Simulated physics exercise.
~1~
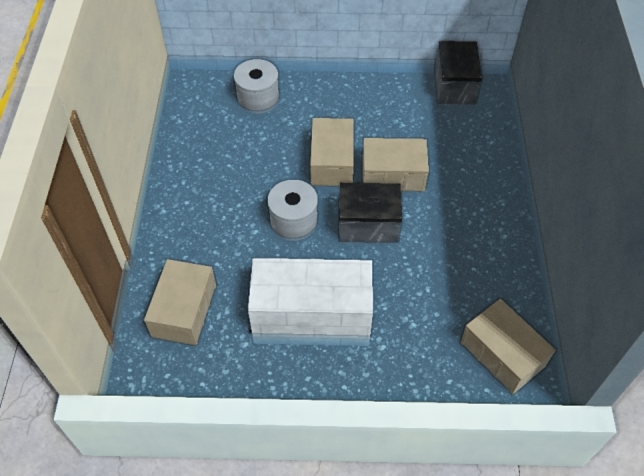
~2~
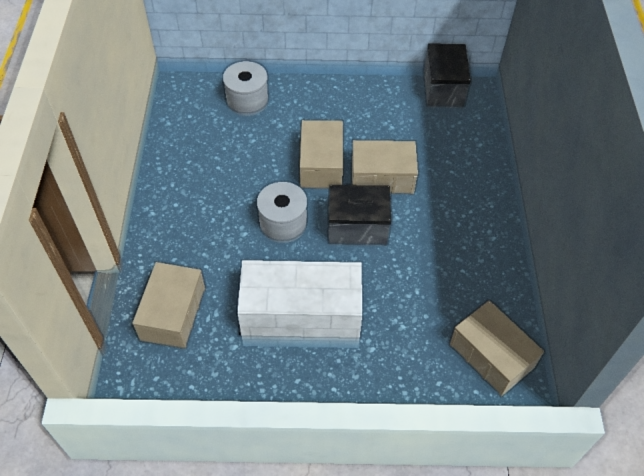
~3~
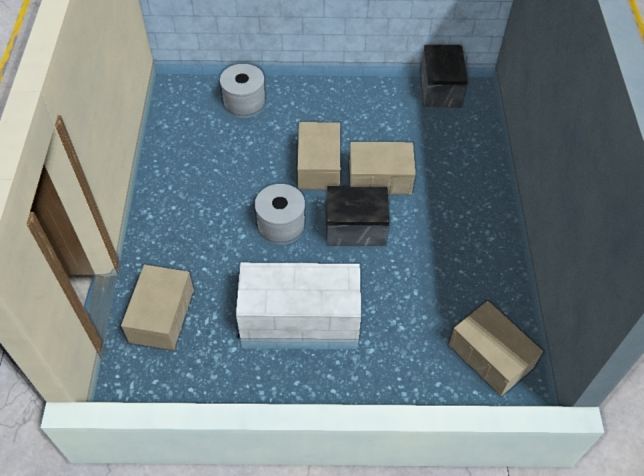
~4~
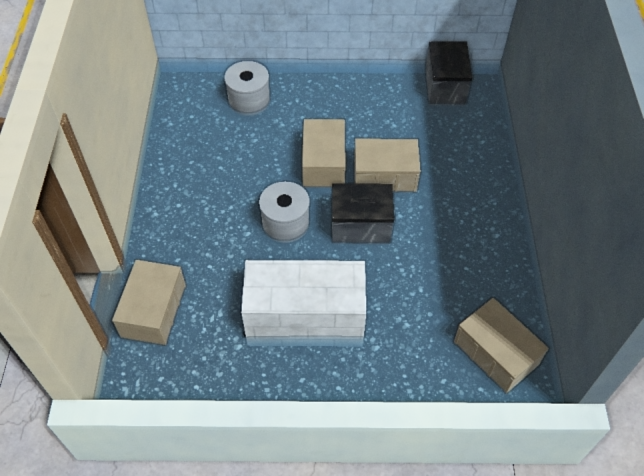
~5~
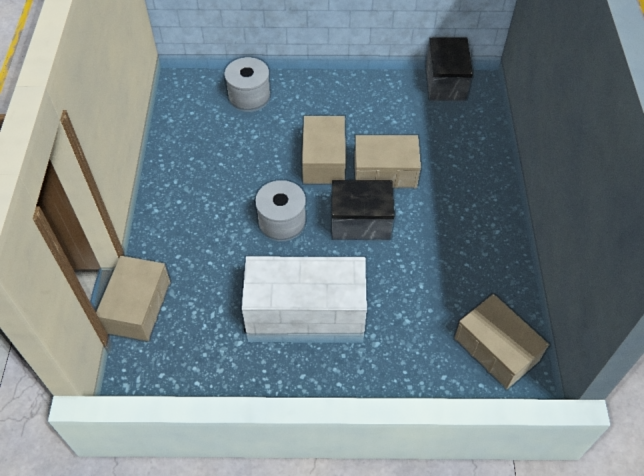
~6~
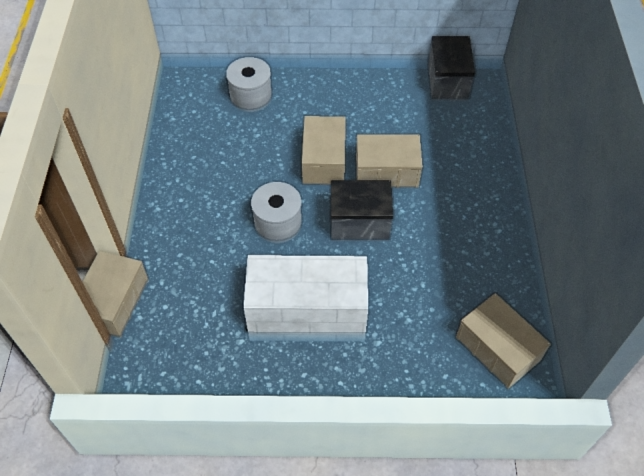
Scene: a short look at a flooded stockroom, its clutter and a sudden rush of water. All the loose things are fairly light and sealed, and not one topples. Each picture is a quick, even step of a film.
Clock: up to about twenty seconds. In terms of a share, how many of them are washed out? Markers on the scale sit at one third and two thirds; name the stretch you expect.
The stretch between one and two thirds.
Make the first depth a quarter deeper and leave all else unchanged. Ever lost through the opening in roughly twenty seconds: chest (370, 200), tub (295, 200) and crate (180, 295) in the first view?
The first one ends up outside, the second ends up outside, the third ends up outside.
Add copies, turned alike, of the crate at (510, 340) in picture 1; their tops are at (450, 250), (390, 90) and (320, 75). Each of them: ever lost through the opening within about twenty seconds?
Remains; remains; remains.
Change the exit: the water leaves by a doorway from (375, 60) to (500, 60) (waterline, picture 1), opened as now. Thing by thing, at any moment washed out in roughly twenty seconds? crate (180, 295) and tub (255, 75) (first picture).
One after the other: Stays, out.
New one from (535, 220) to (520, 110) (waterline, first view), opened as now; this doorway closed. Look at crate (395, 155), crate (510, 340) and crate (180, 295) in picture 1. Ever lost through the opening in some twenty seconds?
Same order as asked: Exits, exits, never leaves.
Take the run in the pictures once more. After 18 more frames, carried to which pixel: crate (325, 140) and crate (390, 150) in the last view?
First one at roughly (272, 168), second at roughly (352, 168).
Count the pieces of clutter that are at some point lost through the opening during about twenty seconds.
4 in all.
A moment on, 1 of 8 are out; 7 afloat.
Next, 2 of 8 are out; 6 afloat.
Later, 2 of 8 are out; 6 afloat.
In the end, 4 of 8 are out; 4 afloat.
